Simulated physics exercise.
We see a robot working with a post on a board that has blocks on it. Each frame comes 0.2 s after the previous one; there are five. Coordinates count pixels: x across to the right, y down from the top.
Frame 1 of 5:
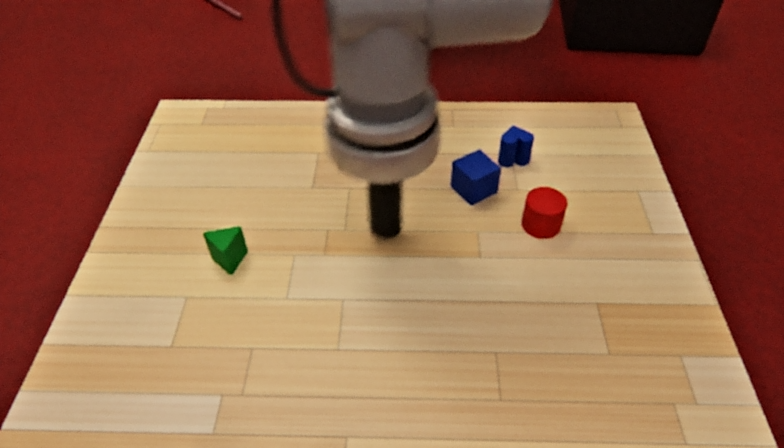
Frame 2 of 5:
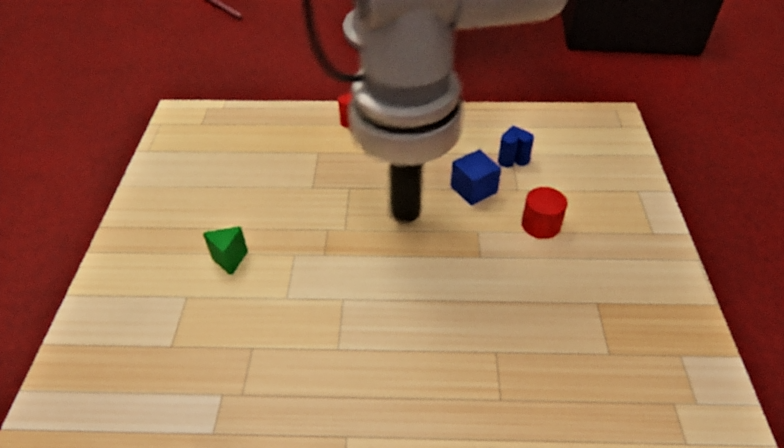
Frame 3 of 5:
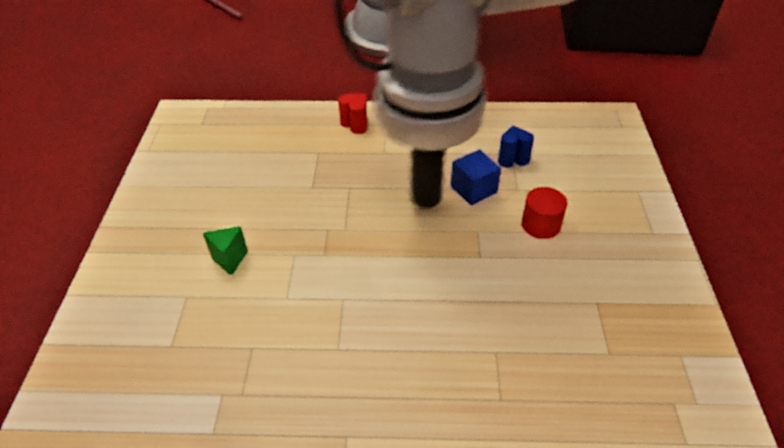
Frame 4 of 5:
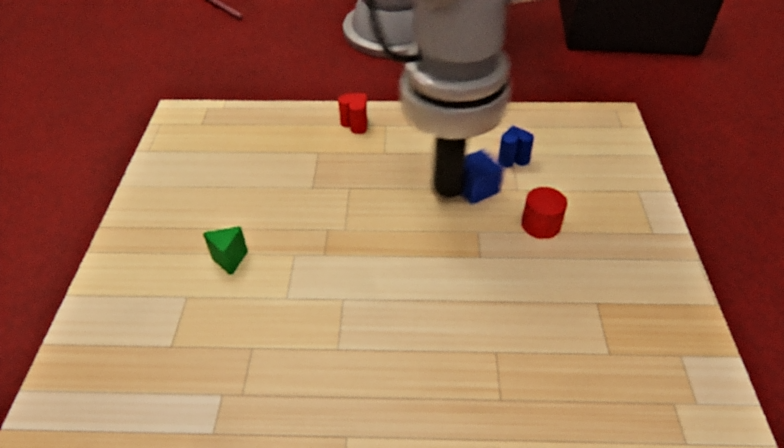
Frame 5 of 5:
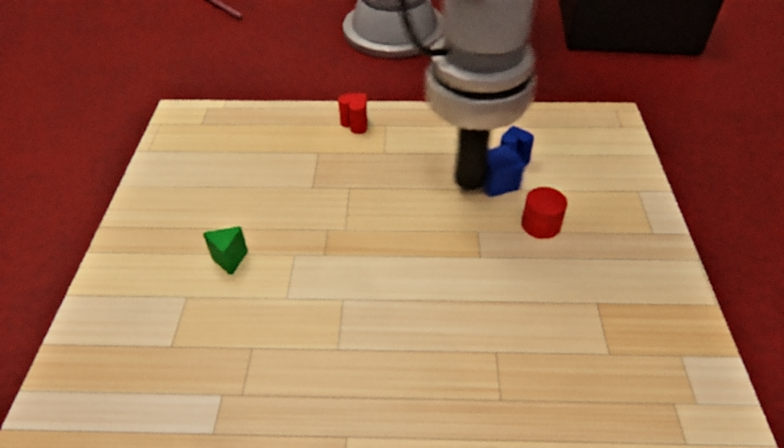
Robot arm moving a black post right across a wooden board, nudging a blue cube rightward near other small coloured blocks.
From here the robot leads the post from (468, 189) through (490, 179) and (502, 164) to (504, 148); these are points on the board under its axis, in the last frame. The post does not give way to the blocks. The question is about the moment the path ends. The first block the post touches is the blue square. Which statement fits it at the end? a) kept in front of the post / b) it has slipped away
The correct letter is b.
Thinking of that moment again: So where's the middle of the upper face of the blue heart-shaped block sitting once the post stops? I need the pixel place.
My best guess is (533, 119).
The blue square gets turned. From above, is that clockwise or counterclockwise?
Clockwise from above.
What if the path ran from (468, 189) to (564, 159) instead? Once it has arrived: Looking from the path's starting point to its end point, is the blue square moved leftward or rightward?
So, looking from the first point of the path to the last, the blue square moves rightwards.
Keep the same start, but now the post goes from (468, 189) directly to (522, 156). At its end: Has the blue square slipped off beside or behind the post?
The answer is yes.
What follows on the original path. Halfway along, post at (499, 163); blue square at (535, 152), turned 25° clockwise; blue heart-shaped block at (519, 132).
At the end, post at (505, 139); blue square at (538, 150), turned 35° clockwise; blue heart-shaped block at (533, 119), turned 70° clockwise; red circular block not moved.
